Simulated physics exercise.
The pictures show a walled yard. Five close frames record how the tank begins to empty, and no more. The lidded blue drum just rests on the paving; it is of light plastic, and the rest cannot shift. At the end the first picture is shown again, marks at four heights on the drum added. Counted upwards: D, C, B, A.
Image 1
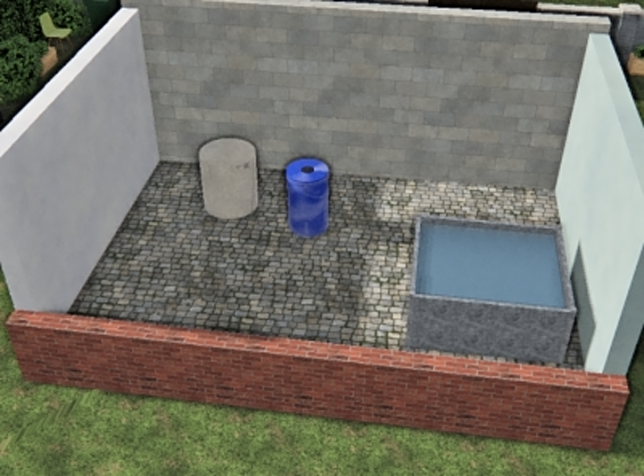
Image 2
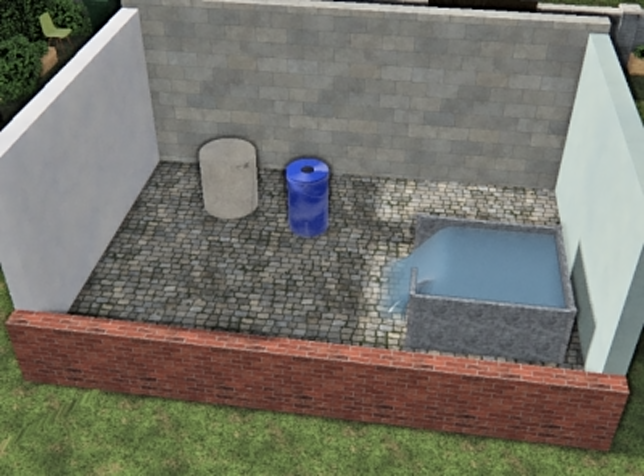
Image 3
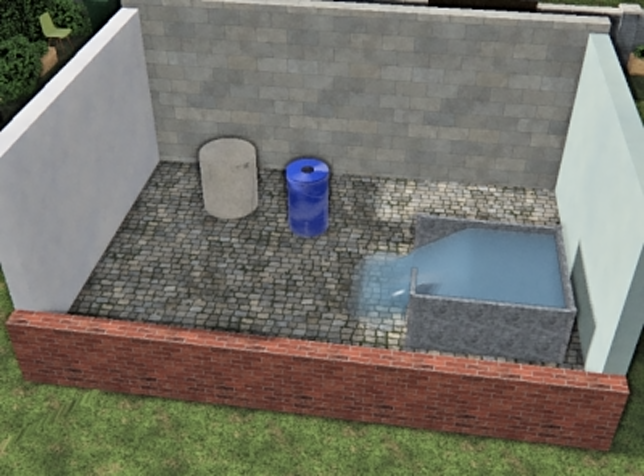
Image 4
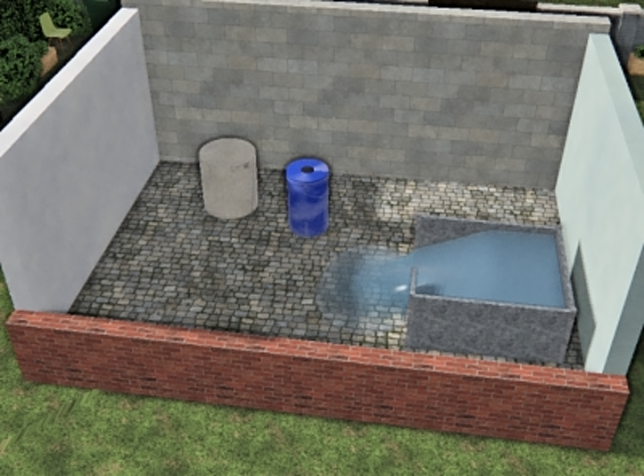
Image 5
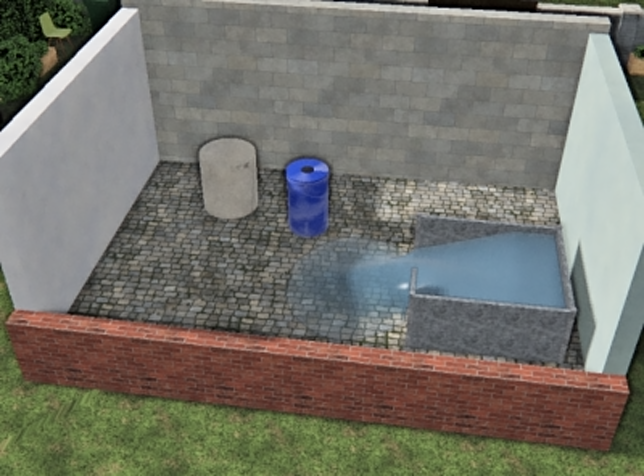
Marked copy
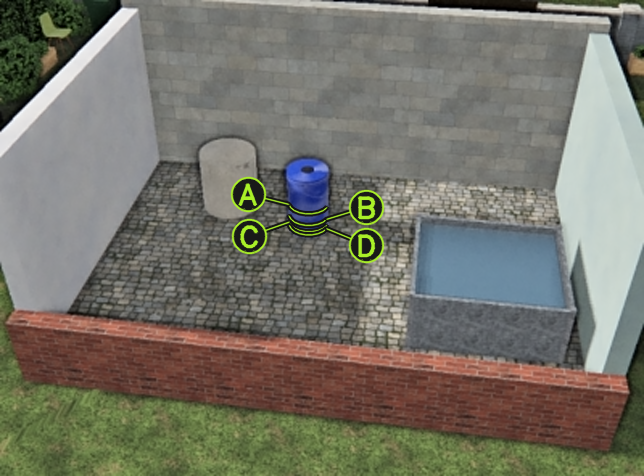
In a walled yard, water pours from the left side of a full stone tank and spreads leftward across the cobbles.
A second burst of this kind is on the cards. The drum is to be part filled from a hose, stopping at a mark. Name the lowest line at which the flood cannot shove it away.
Use line A.
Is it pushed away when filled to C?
Yes.
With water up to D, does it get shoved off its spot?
Yes, that goes wrong.
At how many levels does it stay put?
One.
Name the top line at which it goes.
Line B.
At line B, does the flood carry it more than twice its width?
No, it does not.
On the marked copy, A at (305, 213); B at (305, 225); C at (305, 231); D at (305, 234); from the bottom up D, C, B, A.
If A is chosen, it does not move.
If B is chosen, it is pushed about its own width away.
If C is chosen, it is pushed about 3 times its own width away.
If D is chosen, it is pushed about 4 times its own width away.
